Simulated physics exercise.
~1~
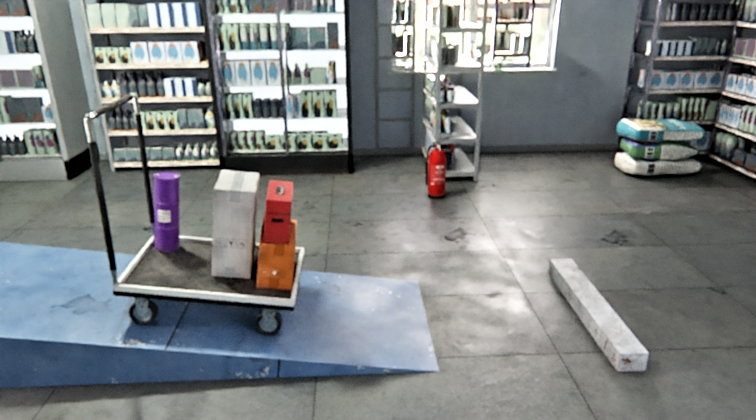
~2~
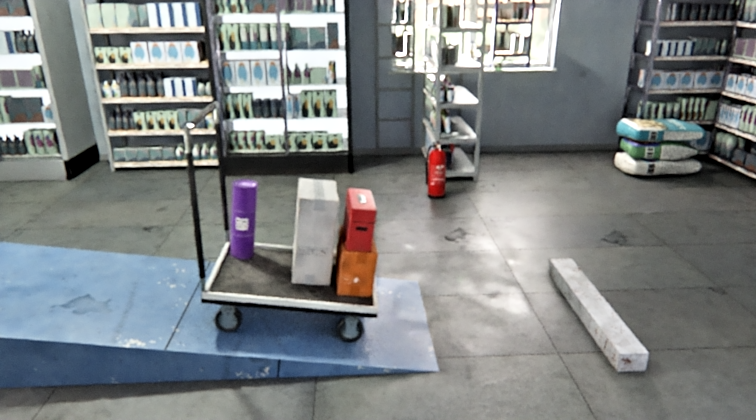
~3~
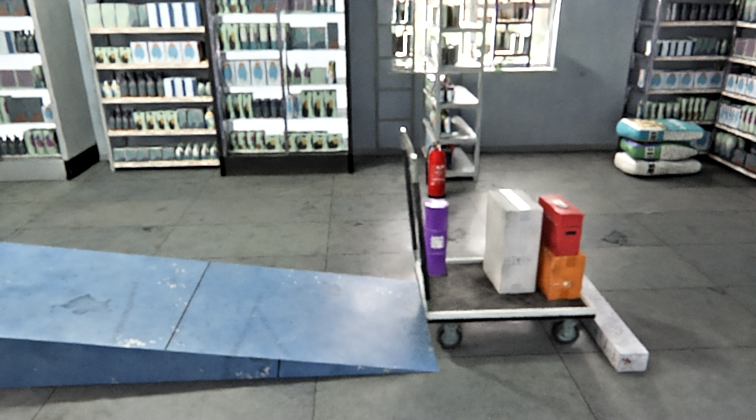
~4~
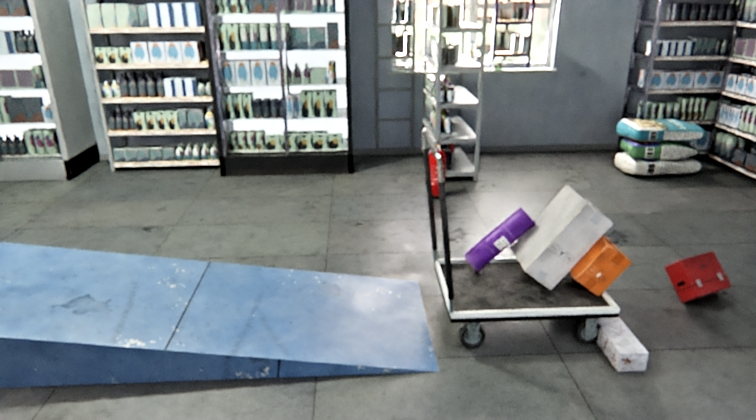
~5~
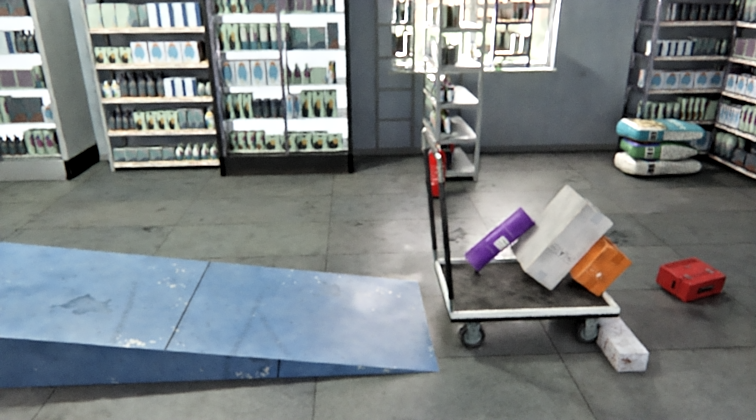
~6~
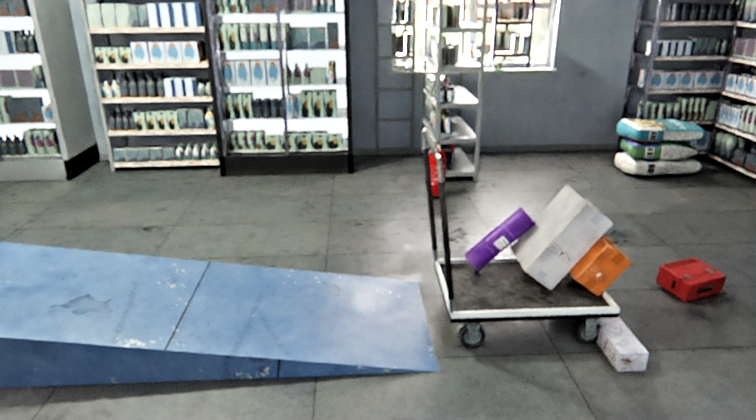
In this clip, a trolley carrying a purple canister, white box, orange box and red toolbox rolls right down a blue ramp to a kerb and stops. The toolbox tumbles onto the floor, while the other three items tip over and stay leaning aboard.
